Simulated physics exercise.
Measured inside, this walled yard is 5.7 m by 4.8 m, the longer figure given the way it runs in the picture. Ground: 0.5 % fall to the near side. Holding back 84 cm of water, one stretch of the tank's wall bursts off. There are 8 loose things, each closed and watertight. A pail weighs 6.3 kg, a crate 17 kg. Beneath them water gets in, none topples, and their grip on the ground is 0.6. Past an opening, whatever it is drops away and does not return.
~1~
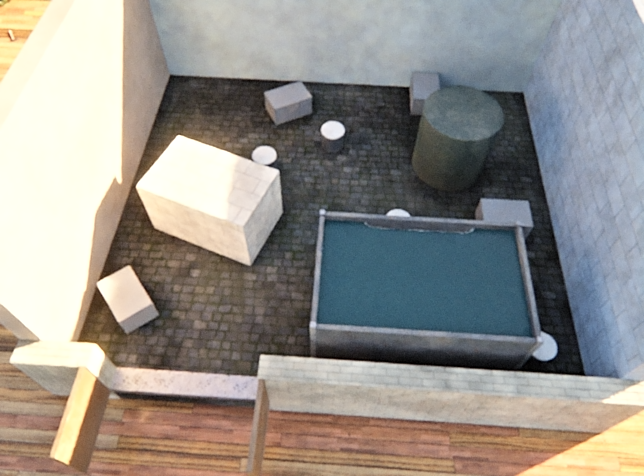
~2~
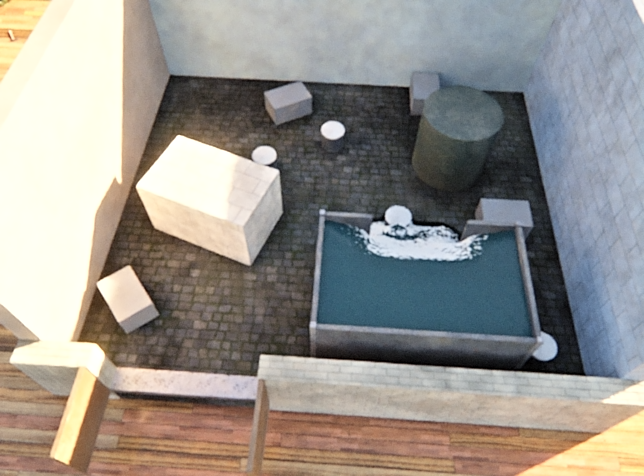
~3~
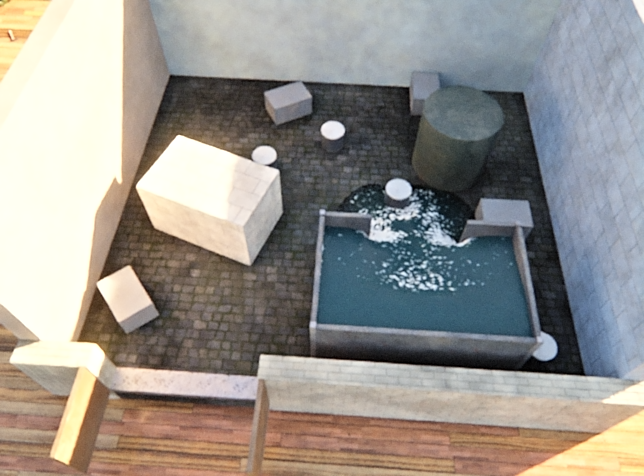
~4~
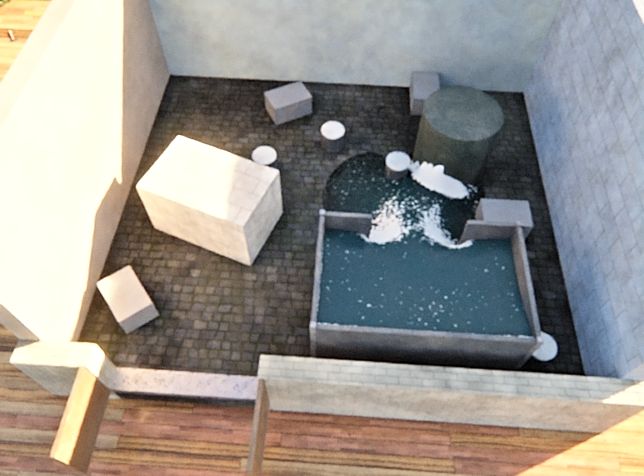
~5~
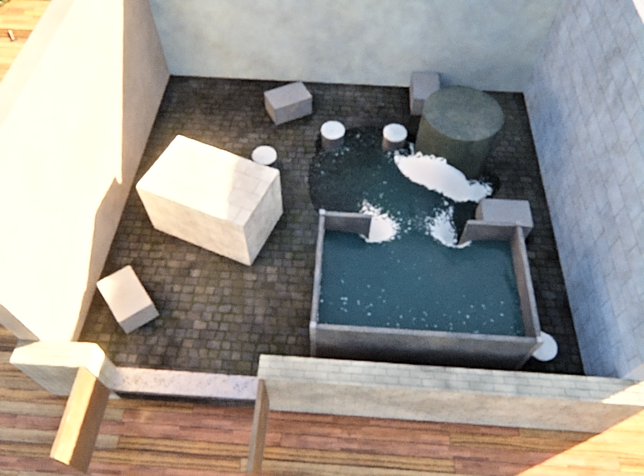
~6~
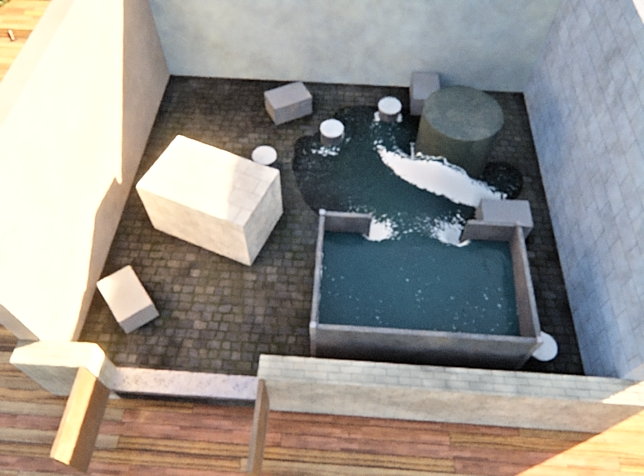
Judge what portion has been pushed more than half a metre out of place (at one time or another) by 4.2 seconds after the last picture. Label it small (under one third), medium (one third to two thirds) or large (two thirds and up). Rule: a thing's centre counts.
Large.
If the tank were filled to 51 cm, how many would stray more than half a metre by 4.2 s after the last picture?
Then the count would be 4.
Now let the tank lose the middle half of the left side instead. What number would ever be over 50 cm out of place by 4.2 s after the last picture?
You'd get 1 in that case.
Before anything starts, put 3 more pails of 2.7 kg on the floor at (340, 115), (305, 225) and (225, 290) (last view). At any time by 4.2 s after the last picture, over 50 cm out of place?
So it's gets above, then stays below, then stays below.
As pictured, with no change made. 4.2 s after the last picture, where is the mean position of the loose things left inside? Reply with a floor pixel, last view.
Around (302, 211).
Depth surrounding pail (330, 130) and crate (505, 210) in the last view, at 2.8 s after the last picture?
I'd put it at 26 cm and 11 cm respectively.
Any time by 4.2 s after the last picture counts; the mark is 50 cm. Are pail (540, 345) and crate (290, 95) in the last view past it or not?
In the order asked, they come out within the limit and beyond the limit.
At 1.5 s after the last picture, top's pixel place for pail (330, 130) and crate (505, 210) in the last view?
Somewhere around (244, 61) and (526, 251).
Then, 0.4 s after the last picture 2 of 8 are over 50 cm from their spots; 1 afloat.
Then, 1.5 s after the last picture 5 of 8 are over 50 cm from their spots; 3 afloat.
Then, 2.8 s after the last picture 5 of 8 are over 50 cm from their spots; 5 afloat.
Then, 4.2 s after the last picture 6 of 8 are over 50 cm from their spots, and 6 have been at some point; 6 afloat.
